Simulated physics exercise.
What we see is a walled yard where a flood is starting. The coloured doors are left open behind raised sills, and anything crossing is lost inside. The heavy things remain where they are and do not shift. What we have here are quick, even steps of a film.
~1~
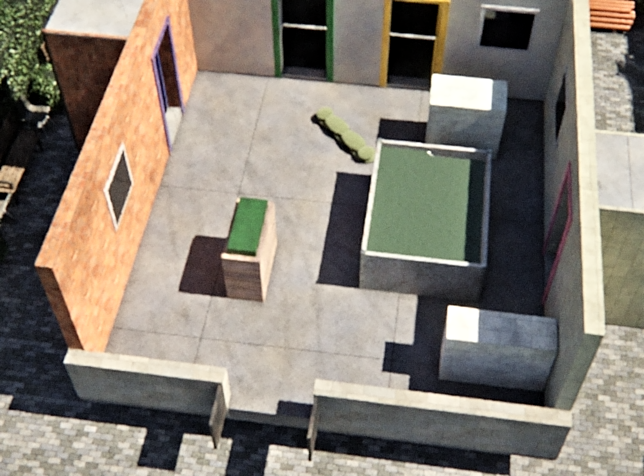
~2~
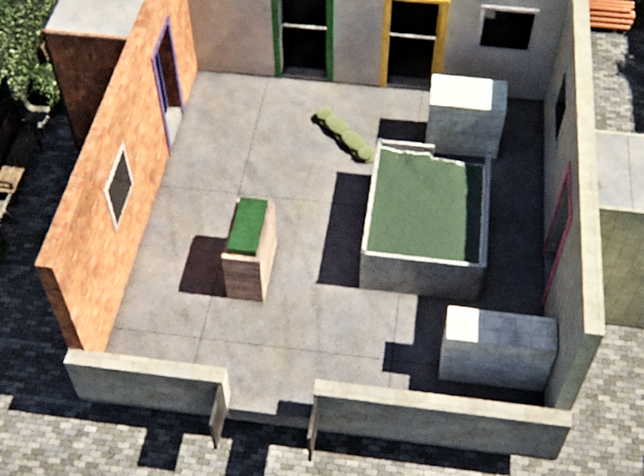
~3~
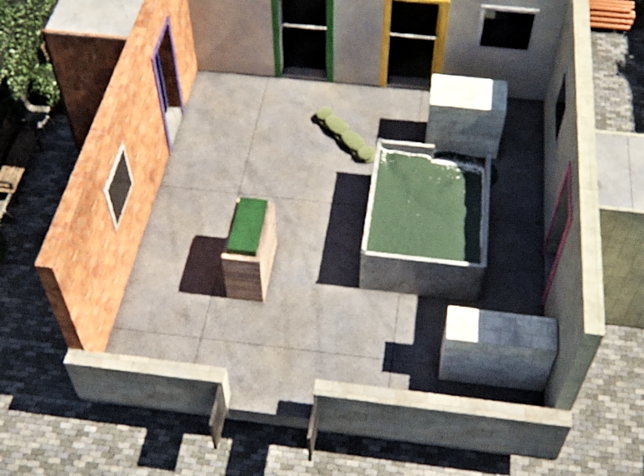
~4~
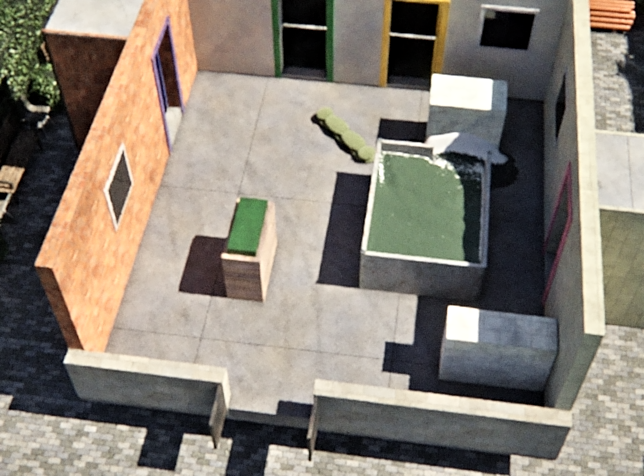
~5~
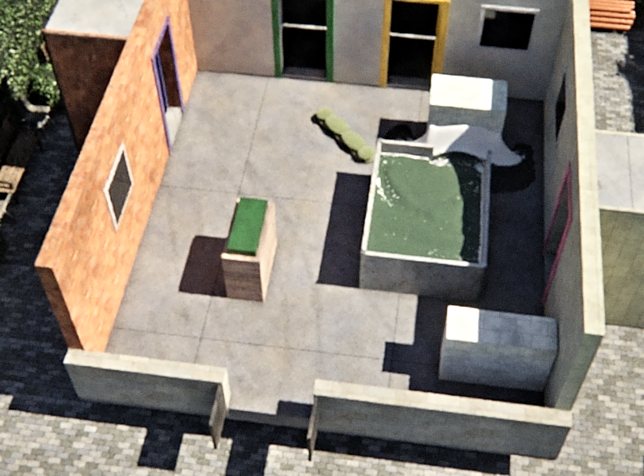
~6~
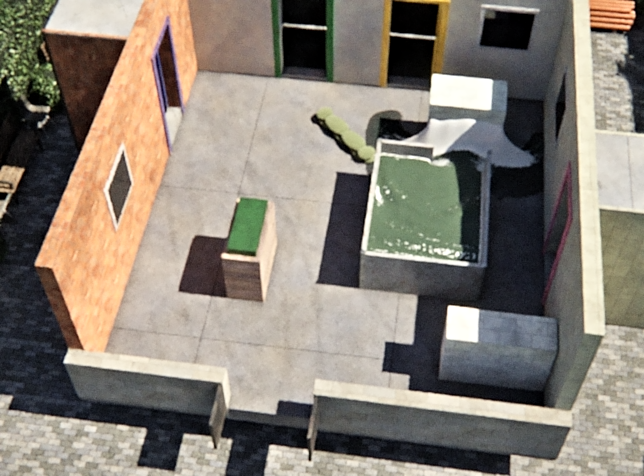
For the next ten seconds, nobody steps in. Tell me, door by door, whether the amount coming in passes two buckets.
At the green door it passes two buckets; at the pink door it stays within two buckets; at the yellow door it passes two buckets; at the blue door it stays within two buckets.
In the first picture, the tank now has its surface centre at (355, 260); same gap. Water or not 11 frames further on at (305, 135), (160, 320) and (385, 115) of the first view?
Taking the three spots in turn, I'd say drenched, then spared, then drenched.
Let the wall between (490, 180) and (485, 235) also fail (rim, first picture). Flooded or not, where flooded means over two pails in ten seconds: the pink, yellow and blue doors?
I'd expect the pink one breaks the limit, the yellow one is safe and the blue one is safe.
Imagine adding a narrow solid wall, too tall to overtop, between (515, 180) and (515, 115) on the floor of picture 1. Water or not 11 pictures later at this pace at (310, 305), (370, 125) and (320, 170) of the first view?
Results in sequence: Bone-dry / swamped / swamped.
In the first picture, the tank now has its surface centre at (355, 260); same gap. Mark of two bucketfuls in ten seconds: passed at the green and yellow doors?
Short version: Green ends up below, yellow ends up above.
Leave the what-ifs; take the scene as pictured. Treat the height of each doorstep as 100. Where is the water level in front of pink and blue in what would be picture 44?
Near 70 and 40 in a hundred.
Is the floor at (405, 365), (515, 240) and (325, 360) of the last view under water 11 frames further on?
As listed, the points end up high and dry, soaked and high and dry.
A moment on, water covers 20 % of the floor; the green door wet at the sill, nothing in, the pink door not reached, the yellow door not reached, the blue door not reached.
Next, water covers 40 % of the floor; the green door under two buckets in, the pink door wet at the sill, nothing in, the yellow door wet at the sill, nothing in, the blue door not reached.
Then, water covers 65 % of the floor; the green door over two buckets in, the pink door wet at the sill, nothing in, the yellow door under two buckets in, the blue door wet at the sill, nothing in.
Later, water covers 85 % of the floor; the green door far over two buckets in, the pink door under two buckets in, the yellow door under two buckets in, the blue door wet at the sill, nothing in.
In the end, water covers 95 % of the floor; the green door far over two buckets in, the pink door under two buckets in, the yellow door over two buckets in, the blue door wet at the sill, nothing in.
